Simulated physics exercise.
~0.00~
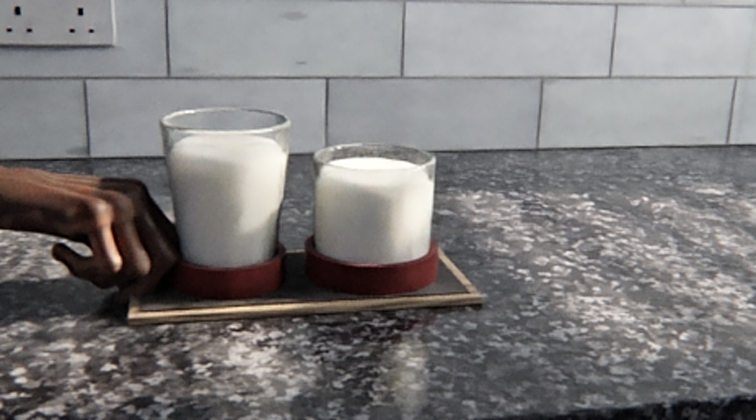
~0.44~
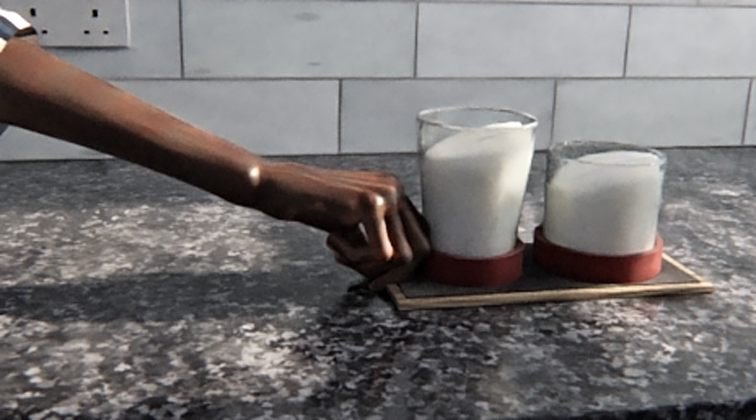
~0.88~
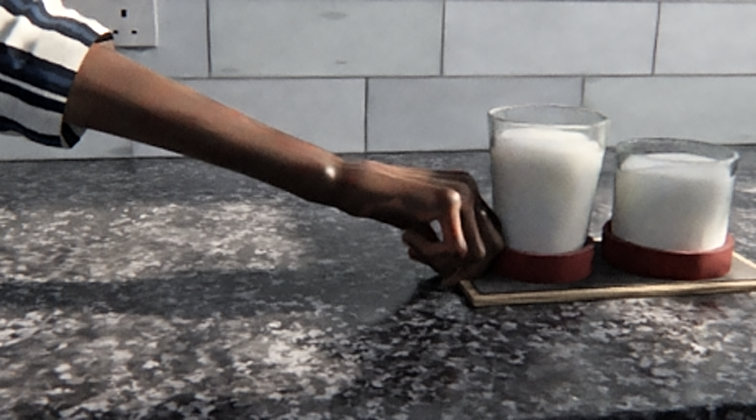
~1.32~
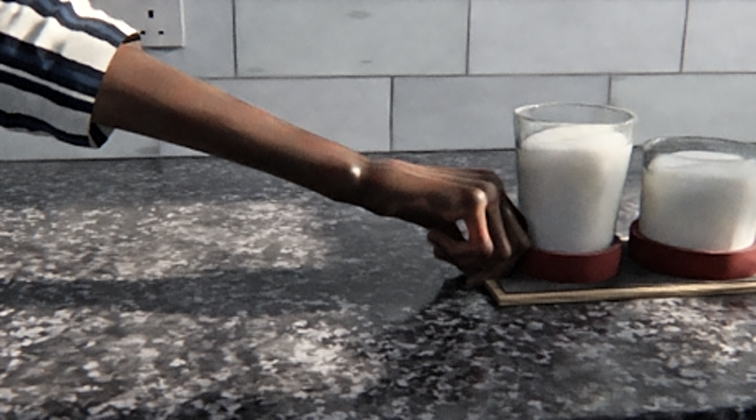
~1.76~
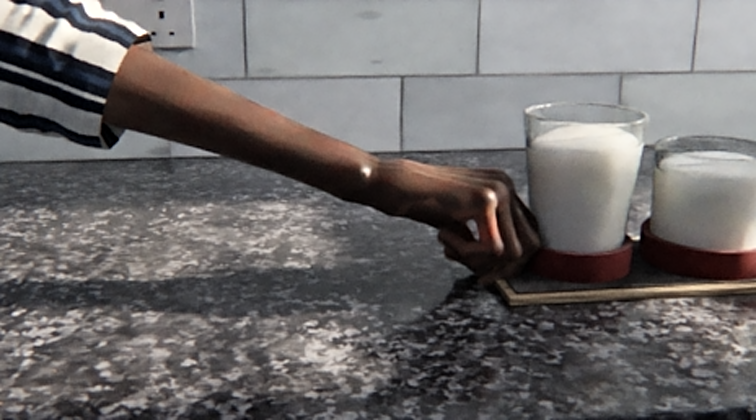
On a speckled kitchen counter, a hand slides a tray with two glasses of milk right and stops.
